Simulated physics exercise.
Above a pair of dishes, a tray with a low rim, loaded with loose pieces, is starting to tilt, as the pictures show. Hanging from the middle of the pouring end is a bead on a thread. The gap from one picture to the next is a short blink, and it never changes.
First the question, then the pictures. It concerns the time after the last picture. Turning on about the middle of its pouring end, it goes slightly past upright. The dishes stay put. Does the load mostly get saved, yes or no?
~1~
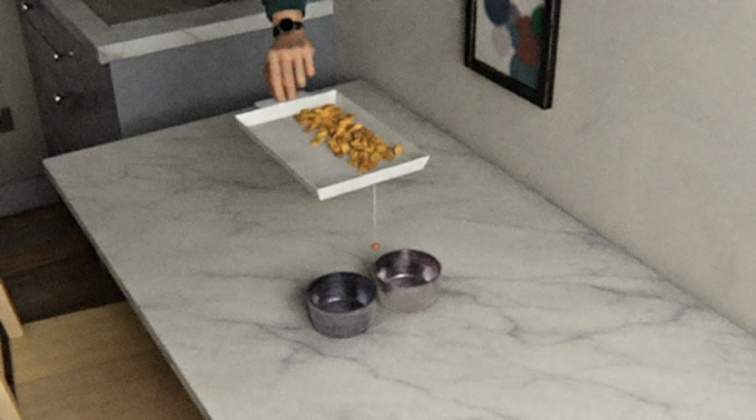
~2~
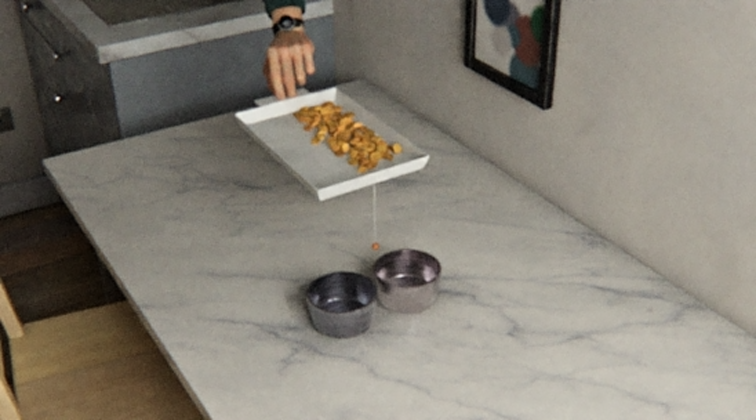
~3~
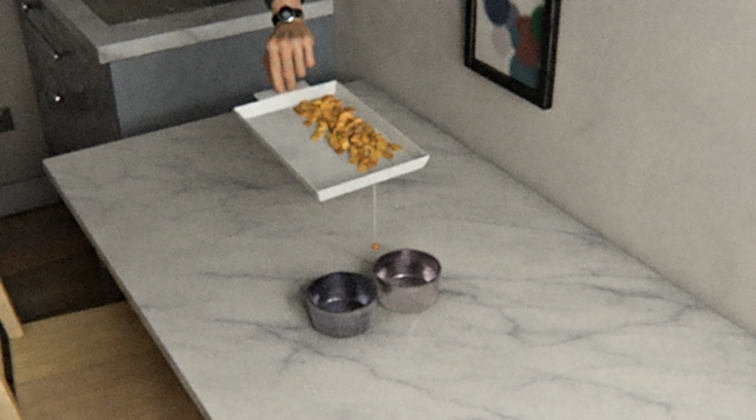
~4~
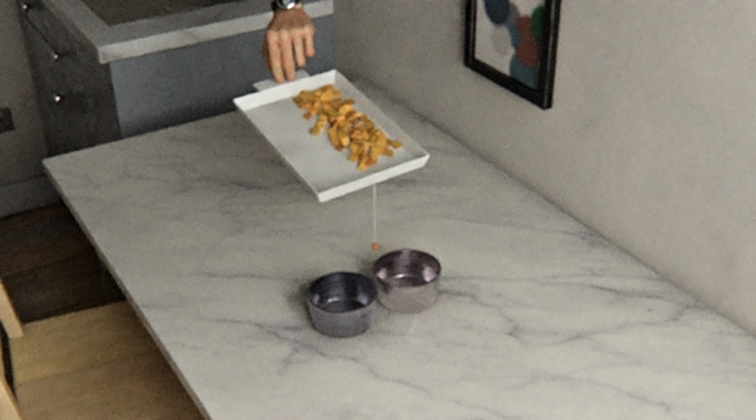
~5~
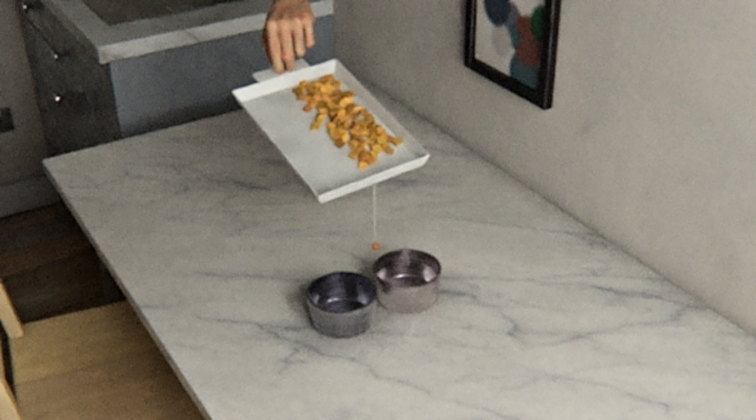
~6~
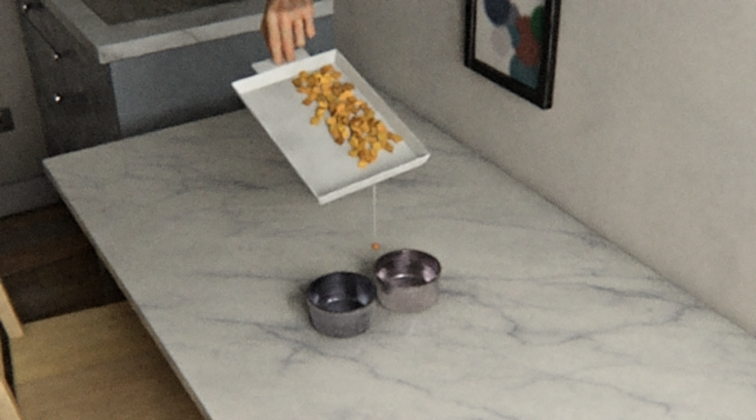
Yes, most of it is saved.
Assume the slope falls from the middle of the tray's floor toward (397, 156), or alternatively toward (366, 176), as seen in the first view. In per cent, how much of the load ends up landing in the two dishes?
First case around 0 per cent, second case 80 per cent.
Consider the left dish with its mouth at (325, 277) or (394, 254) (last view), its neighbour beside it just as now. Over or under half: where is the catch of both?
Earlier try a majority share, later try a minority share.
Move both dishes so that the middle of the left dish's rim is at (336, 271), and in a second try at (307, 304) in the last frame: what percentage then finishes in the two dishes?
Around 70 % followed by around 60 %.
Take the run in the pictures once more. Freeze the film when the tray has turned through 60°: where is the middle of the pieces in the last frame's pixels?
Check around (345, 183) in the last picture.
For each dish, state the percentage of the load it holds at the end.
Result - left dish: 70 %; right dish: 10 %.
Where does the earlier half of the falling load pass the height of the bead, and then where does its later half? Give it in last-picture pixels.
First around (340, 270), afterwards around (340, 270).
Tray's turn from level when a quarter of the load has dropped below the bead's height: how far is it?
95°.
Soon, tray tipped steeply; nearly all on the tray; a small part in the air.
A while on, tray tipped right over; about half on the tray; about a quarter in the left dish; a stray few in the right dish; a stray few outside both; about a quarter in the air.
Towards the end, tray tipped past a quarter turn; about two thirds in the left dish; a small part in the right dish; about a quarter outside both.
Finally, tray tipped past a quarter turn; about two thirds in the left dish; a small part in the right dish; about a quarter outside both.
